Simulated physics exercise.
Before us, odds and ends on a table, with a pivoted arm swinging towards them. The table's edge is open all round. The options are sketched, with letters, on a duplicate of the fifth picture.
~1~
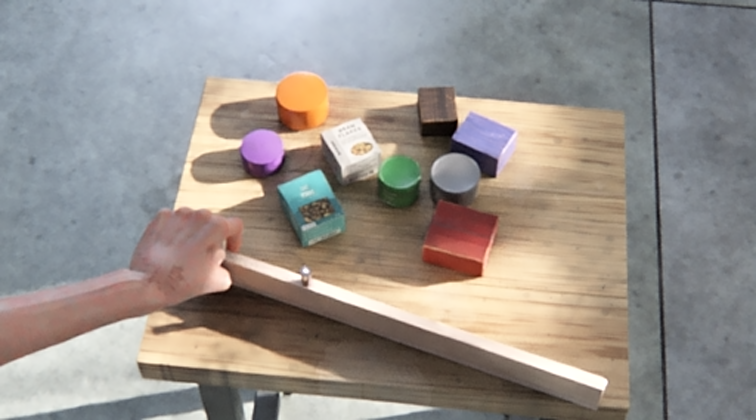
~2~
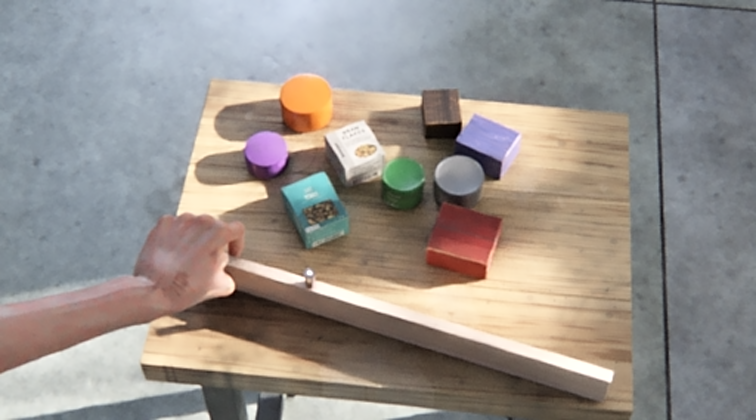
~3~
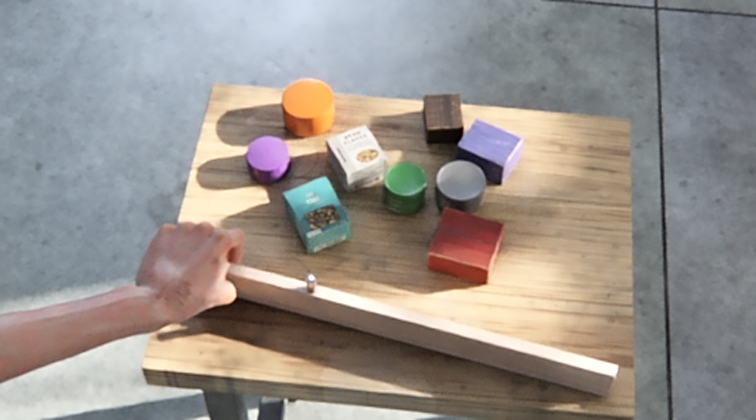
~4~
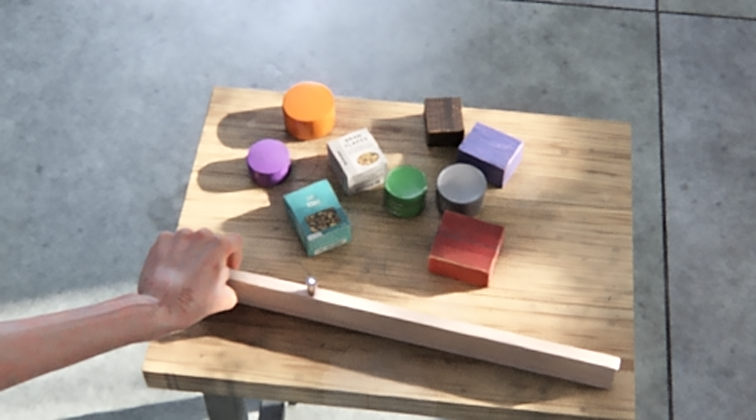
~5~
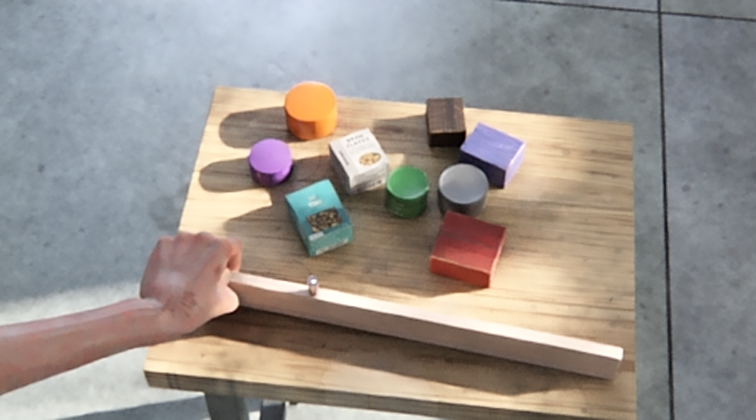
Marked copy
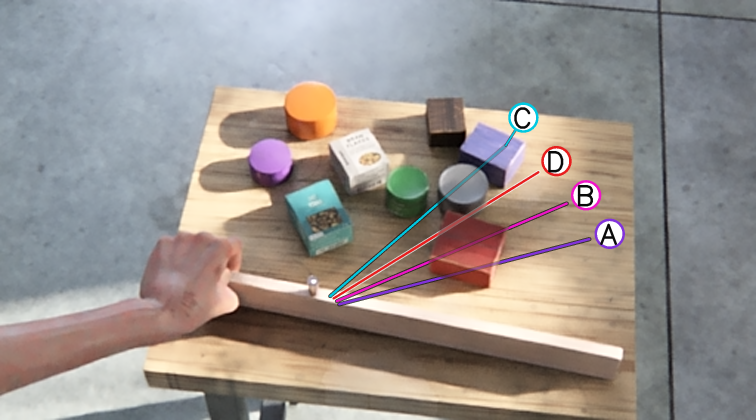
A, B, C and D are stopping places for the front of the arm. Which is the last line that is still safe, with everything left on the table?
C is the last safe line.
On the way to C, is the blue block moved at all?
Yes.
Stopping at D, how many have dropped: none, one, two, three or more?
By then, none.
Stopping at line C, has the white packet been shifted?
Yes.
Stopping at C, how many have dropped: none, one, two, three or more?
By then, none.
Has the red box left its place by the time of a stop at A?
By then, yes.
On the marked copy, A at (467, 271); B at (455, 251); C at (422, 217); D at (440, 233).
Taking C. A third of the way, arm (470, 273); black block (446, 122); orange pot (311, 111).
Two thirds of the way, arm (449, 226); grey jar (435, 164); green jar (398, 184).
When it is over, arm (423, 200); black block (440, 109); orange pot (306, 107); nothing has fallen.
As for the rest, A is safe but short; B is safe but short; D is safe but short.
